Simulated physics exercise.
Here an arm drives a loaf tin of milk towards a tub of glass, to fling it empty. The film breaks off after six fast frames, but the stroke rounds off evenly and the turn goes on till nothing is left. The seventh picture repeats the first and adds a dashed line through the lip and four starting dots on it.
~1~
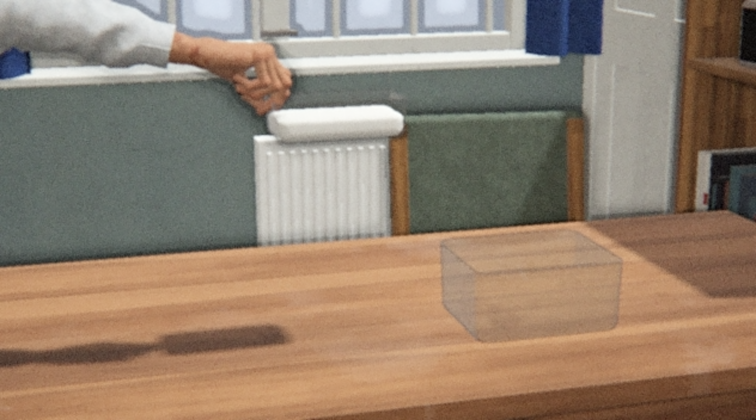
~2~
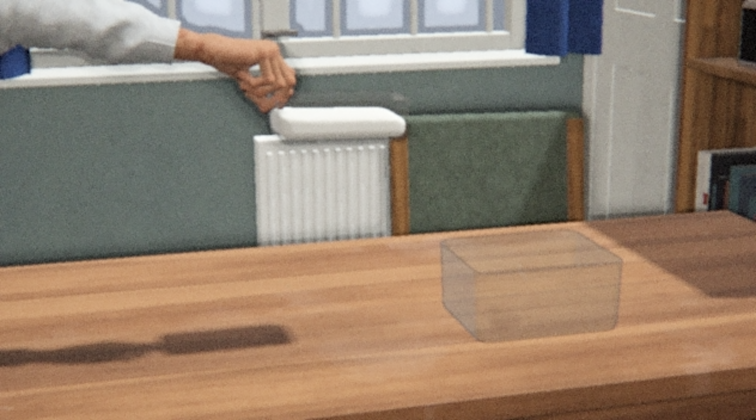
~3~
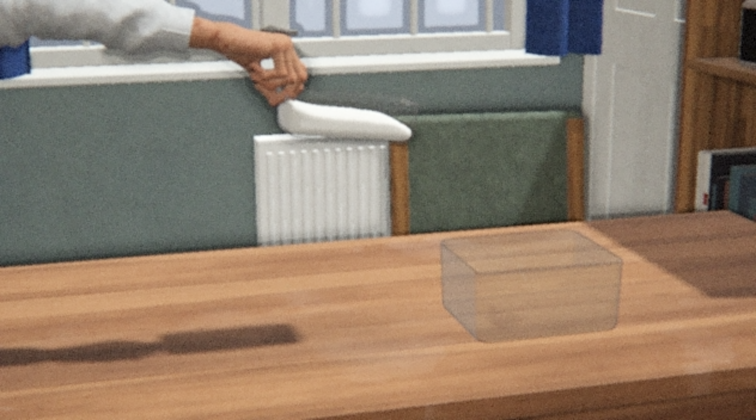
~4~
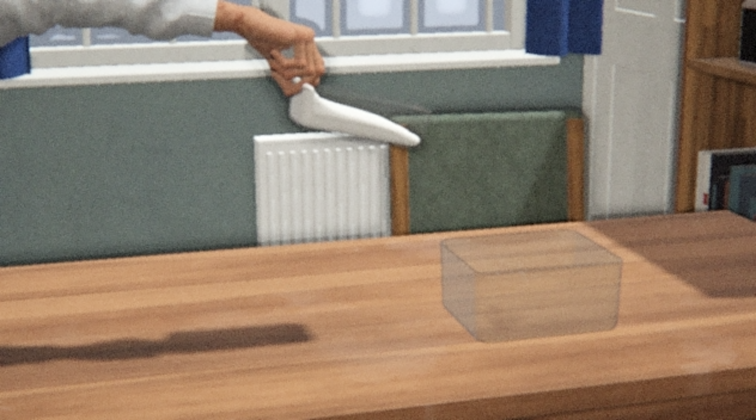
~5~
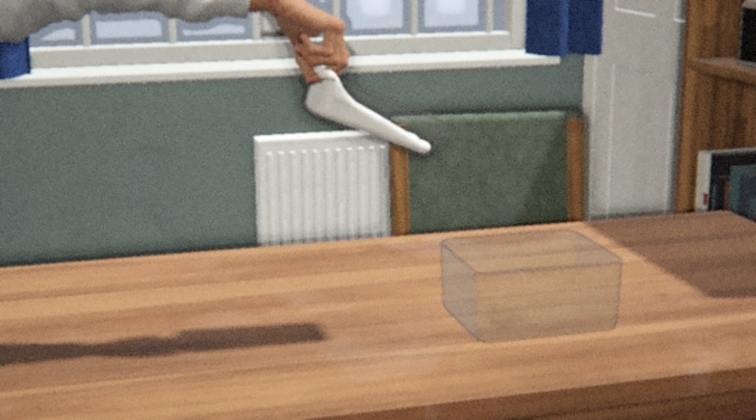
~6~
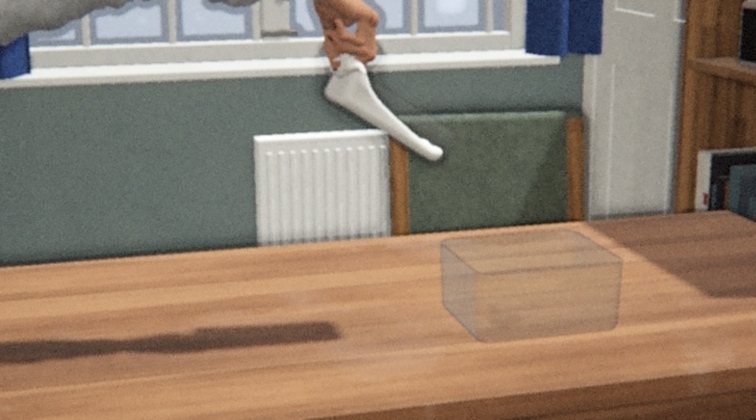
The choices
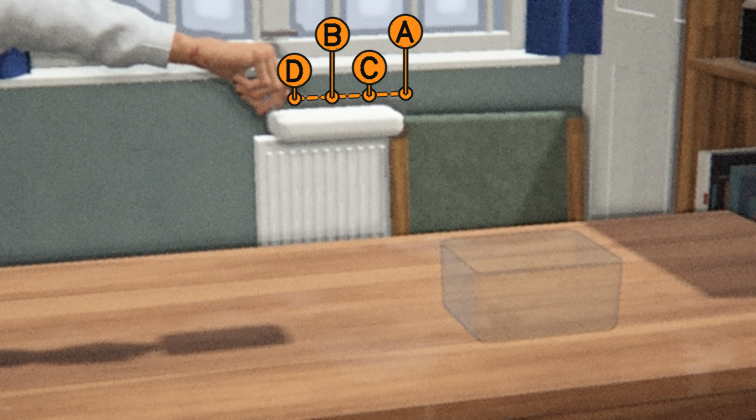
A hand moves a white container rightward above a wooden table, tilting it steadily.
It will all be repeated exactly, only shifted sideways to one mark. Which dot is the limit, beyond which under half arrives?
Spot B just does it.
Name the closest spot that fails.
That is spot D.
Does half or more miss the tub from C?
No.
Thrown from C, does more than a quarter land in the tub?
Yes, clearly.
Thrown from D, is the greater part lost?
Yes, that goes wrong.
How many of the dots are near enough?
Three.
On the marked copy, A at (405, 93); B at (332, 96); C at (369, 95); D at (294, 98).
Choosing A, about 78 % lands in the tub, 11 % falls short and 11 % goes beside or beyond.
Choosing B, about 65 % lands in the tub, 24 % falls short and 11 % goes beside or beyond.
Choosing C, about 77 % lands in the tub, 13 % falls short and 10 % goes beside or beyond.
Choosing D, about 26 % lands in the tub, 71 % falls short and 3 % goes beside or beyond.
